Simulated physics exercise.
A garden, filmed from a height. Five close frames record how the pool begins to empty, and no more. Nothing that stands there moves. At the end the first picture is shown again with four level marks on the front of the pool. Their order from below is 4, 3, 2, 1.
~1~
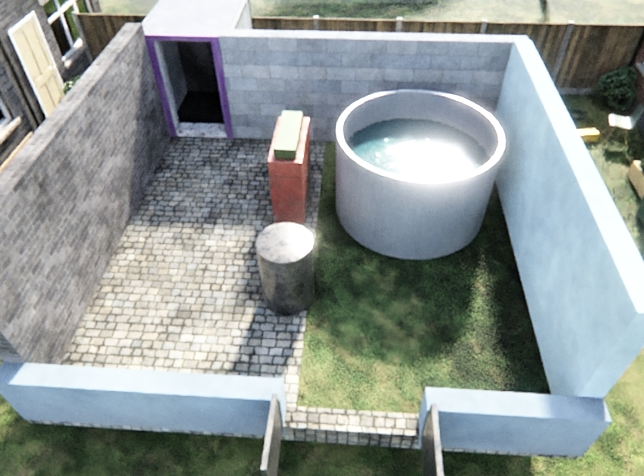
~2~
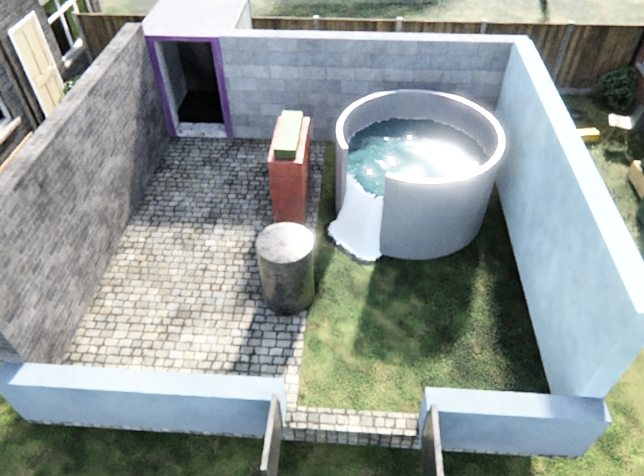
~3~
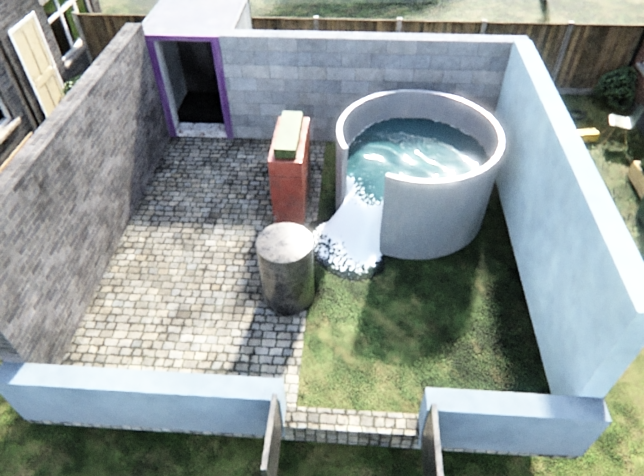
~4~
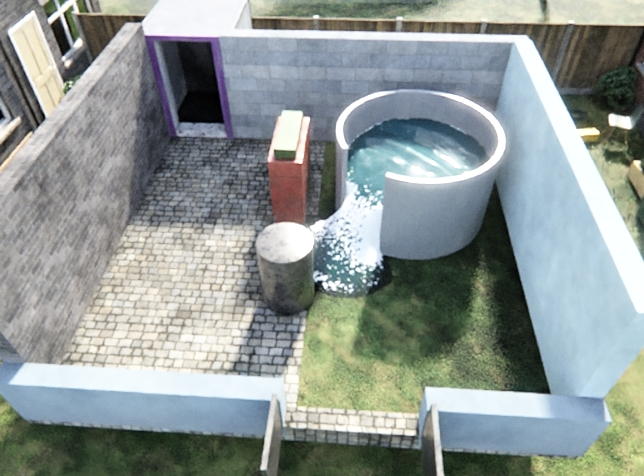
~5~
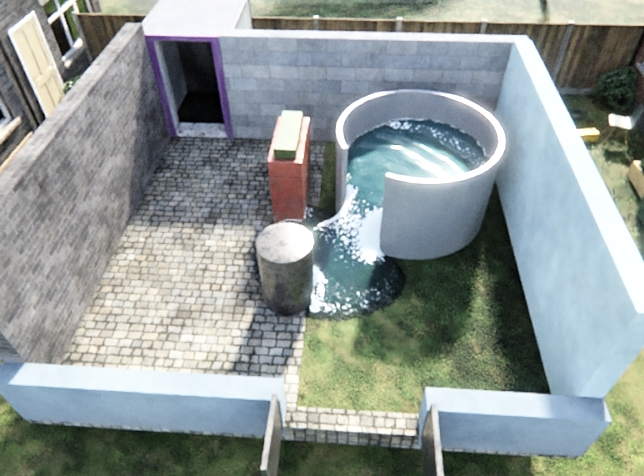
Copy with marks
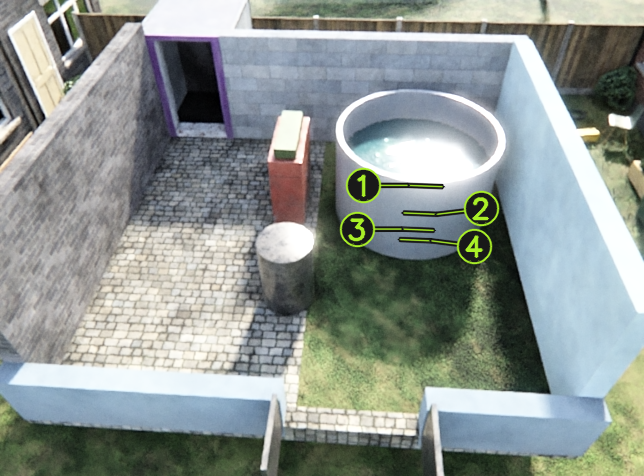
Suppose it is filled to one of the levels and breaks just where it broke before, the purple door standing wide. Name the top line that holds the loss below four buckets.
It is 2.
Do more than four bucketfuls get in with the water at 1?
Yes, it does.
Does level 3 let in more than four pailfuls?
No, that is safe.
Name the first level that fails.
Level 1.
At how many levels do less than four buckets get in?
Three of them.
On the marked copy, 1 at (424, 186); 2 at (420, 213); 3 at (417, 229); 4 at (415, 240); from the bottom up 4, 3, 2, 1.
If 1 is chosen, about 10 bucketfuls get in.
If 2 is chosen, a splash gets over, under a bucket.
If 3 is chosen, nothing gets over.
If 4 is chosen, nothing gets over.
